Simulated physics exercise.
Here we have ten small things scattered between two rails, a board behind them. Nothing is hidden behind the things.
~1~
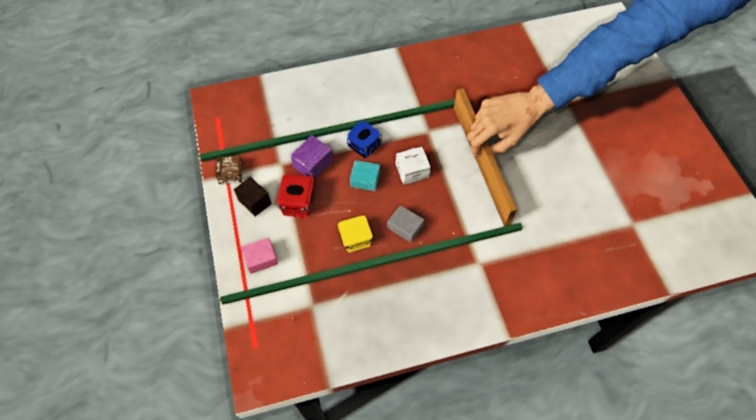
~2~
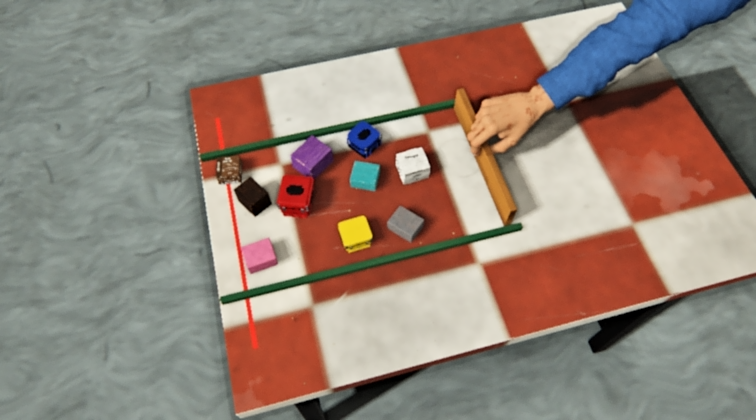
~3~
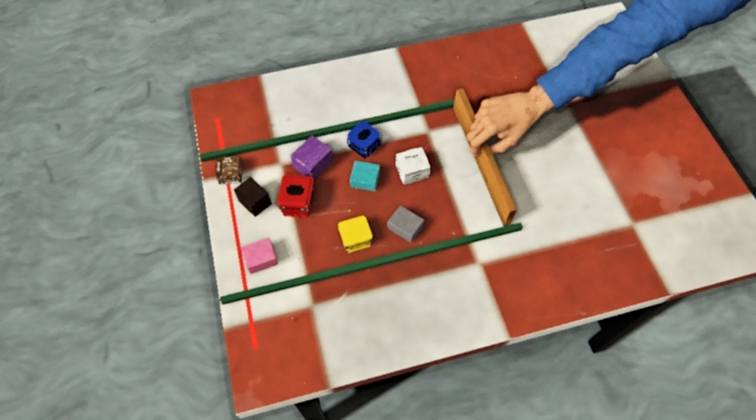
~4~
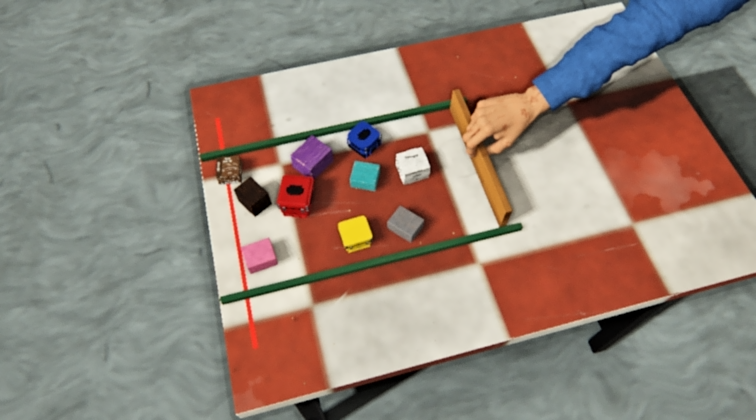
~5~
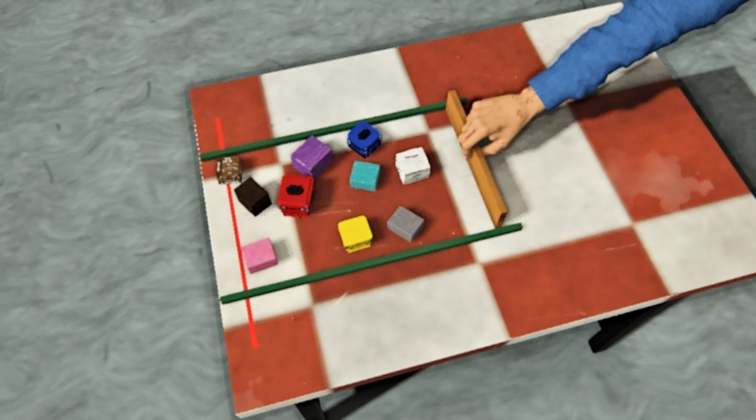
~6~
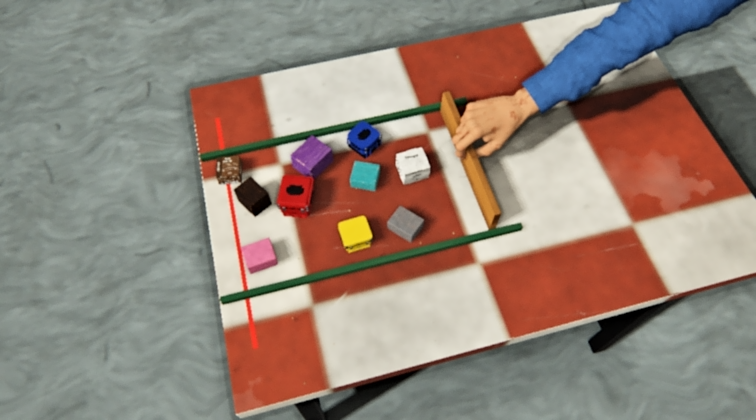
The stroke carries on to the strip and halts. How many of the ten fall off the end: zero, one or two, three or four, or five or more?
As it turns out, the number that fall off is five or more.
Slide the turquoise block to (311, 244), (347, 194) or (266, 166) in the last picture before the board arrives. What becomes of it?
Place by place, it goes over; drops off; is lost.
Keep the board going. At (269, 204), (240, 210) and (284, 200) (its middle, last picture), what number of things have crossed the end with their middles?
Past the end: 3, 7 and 1.
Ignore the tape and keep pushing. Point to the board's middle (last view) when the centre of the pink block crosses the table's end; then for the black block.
About (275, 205), and (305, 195) for the other.
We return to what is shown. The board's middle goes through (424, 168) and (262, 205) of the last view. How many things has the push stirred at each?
By then 1, and 10.
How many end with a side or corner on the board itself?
In contact: 3.
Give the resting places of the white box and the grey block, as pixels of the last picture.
The white box stops around (218, 218); the grey block around (228, 260).
A little later, none off yet; brown box at rest near (229, 170); pink block at rest near (260, 256); black block at rest near (253, 197).
When it is over, the number that fall off is five or more; down, turquoise block, yellow case, purple block, red case, black block, pink block and brown box.
